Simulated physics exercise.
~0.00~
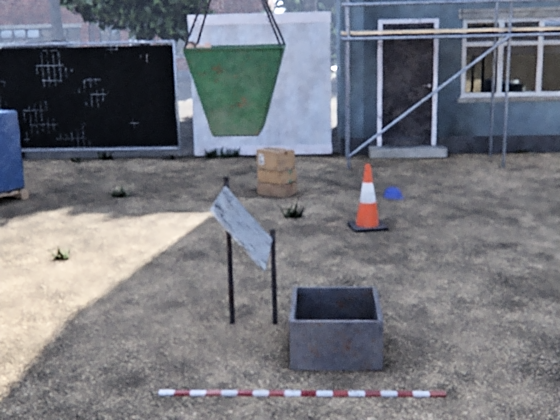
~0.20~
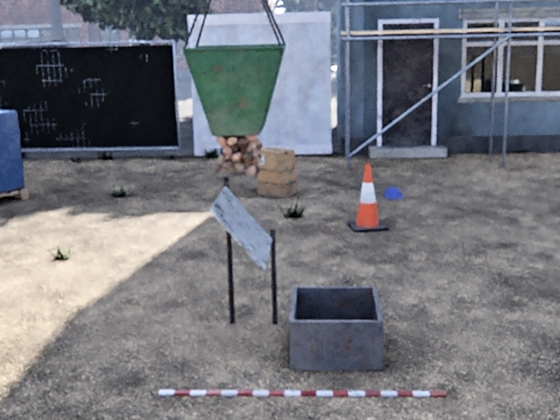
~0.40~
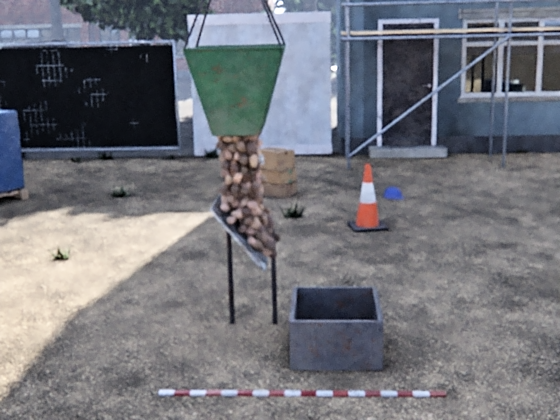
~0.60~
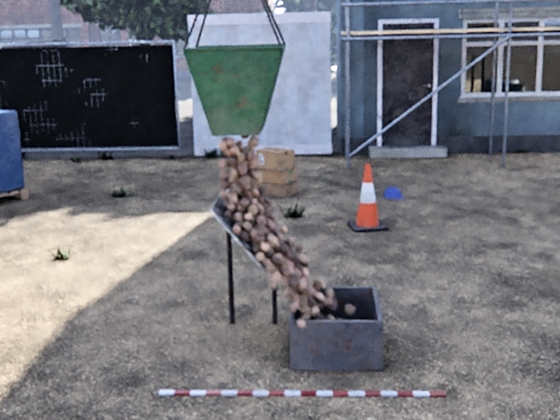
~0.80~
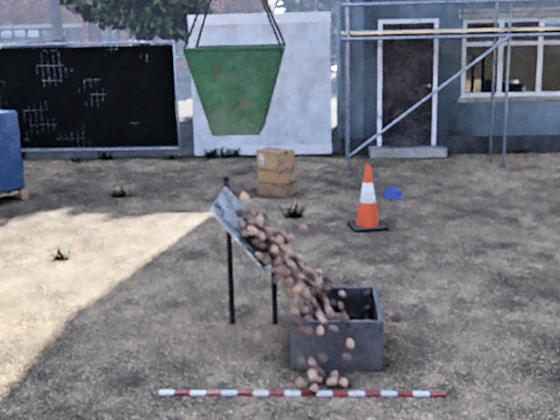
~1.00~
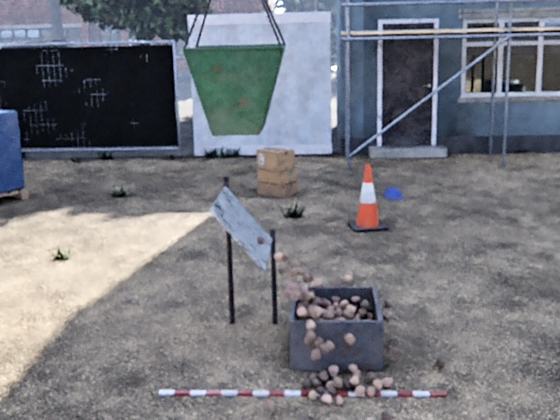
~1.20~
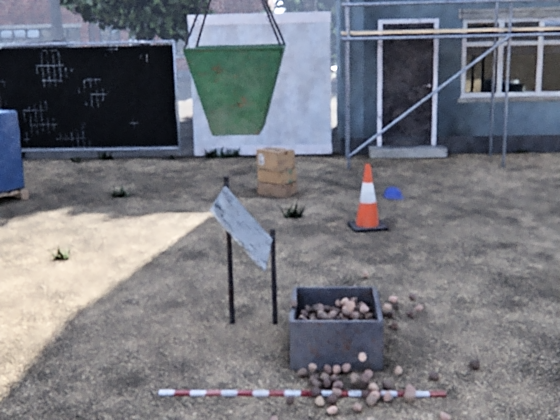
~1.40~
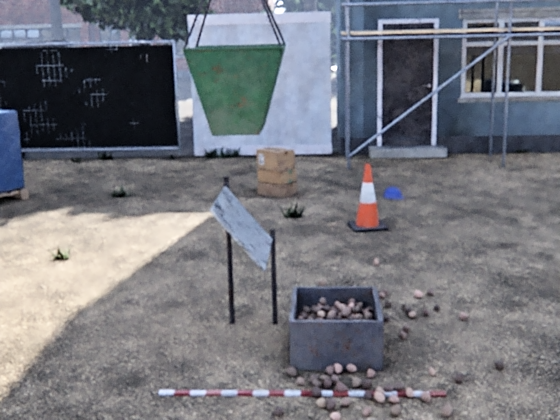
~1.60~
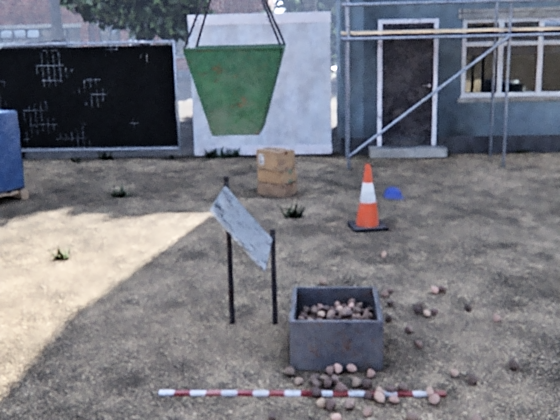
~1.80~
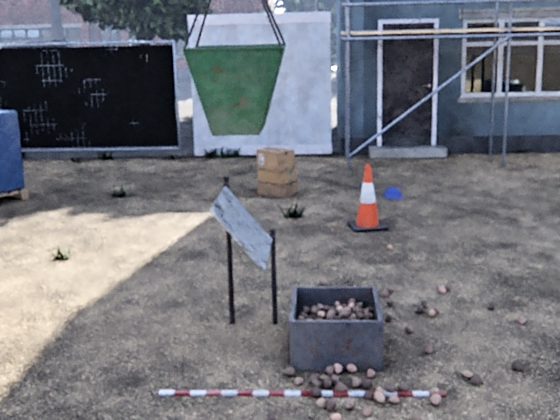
Rounded cobbles dropping from a green hopper, sliding right down a steel slope and mostly filling a grey bin, some scattering around it.
